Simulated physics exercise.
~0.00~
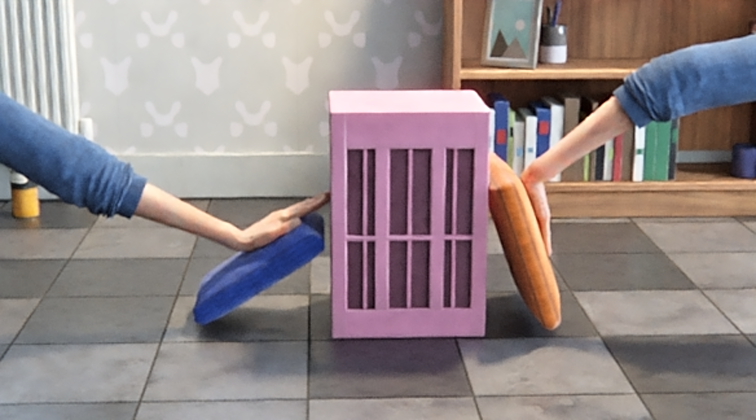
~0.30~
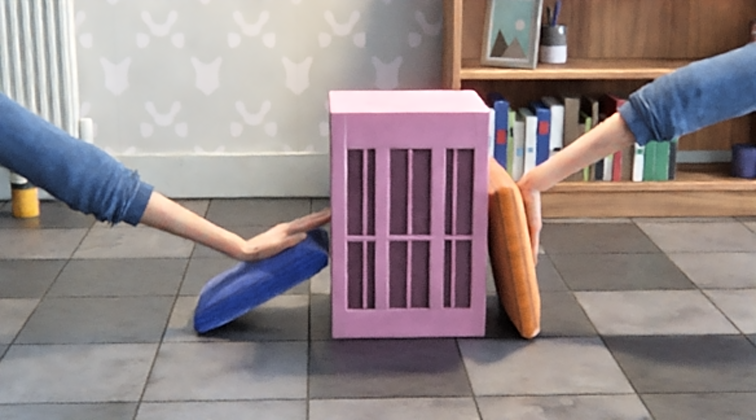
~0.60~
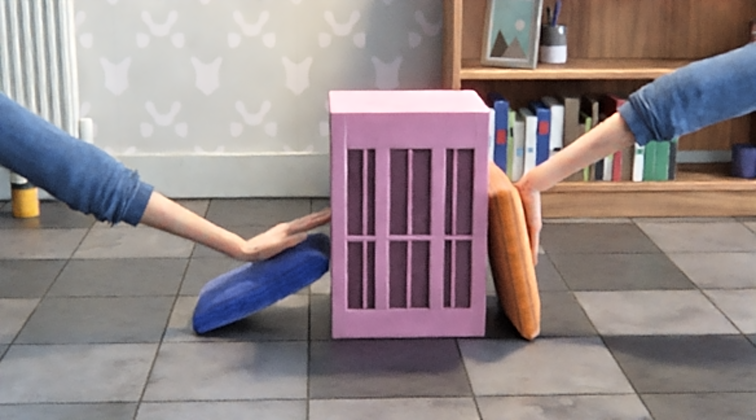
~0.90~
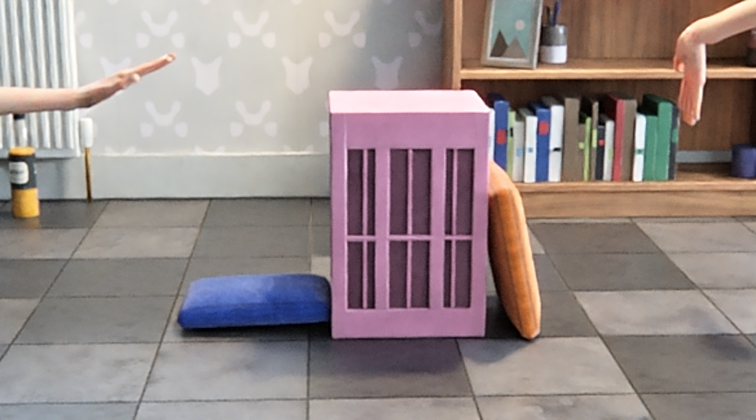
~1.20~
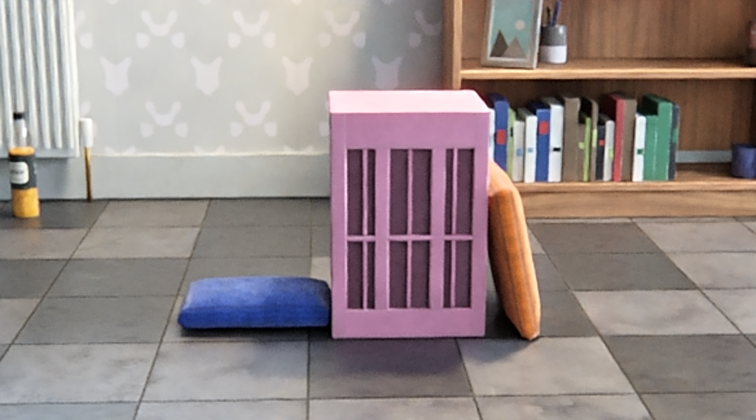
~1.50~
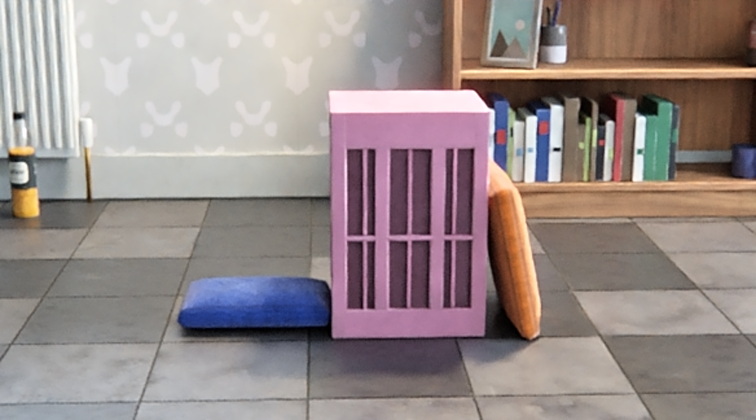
Two hands leaning a blue soft bag and an orange cushion against a pink crate, the bag slumping flat, the cushion staying propped.
